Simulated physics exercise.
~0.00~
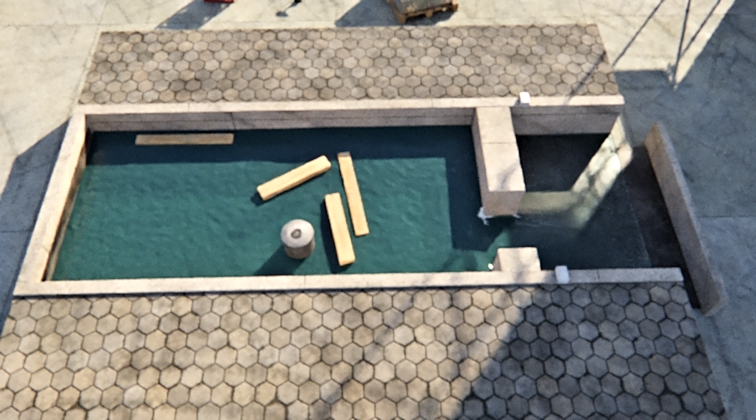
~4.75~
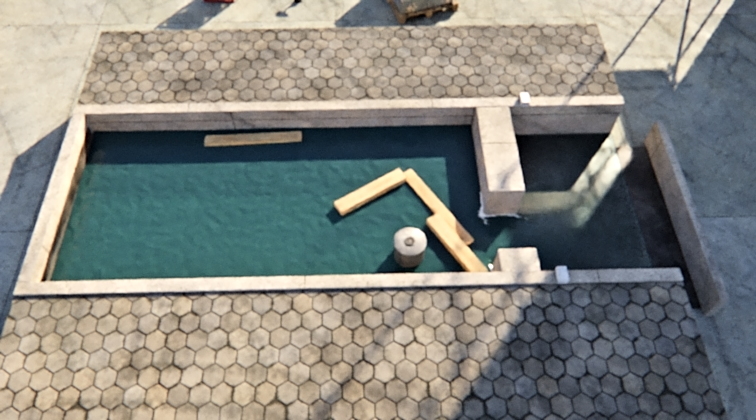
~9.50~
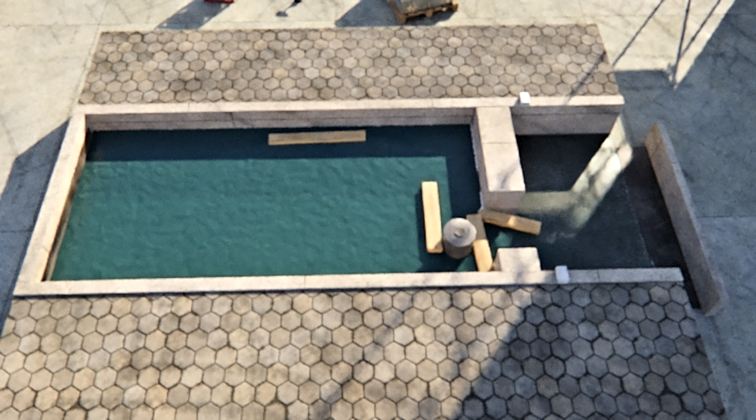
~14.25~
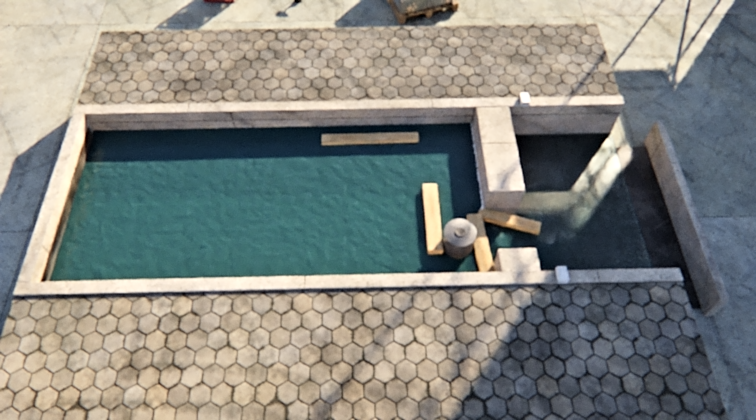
At the start, four pale wooden beams and a round, light-coloured object sit in a walled channel of dark green water, one beam lying apart along the far wall. All of them drift to the right, and the three nearer beams swing to new angles as they approach the narrow gap. There they bunch up with the round object, one beam upright on the left and another poking slantwise into the opening. The cluster then stays put while the far beam keeps sliding right along the wall. At the end, the jam still holds at the gap.
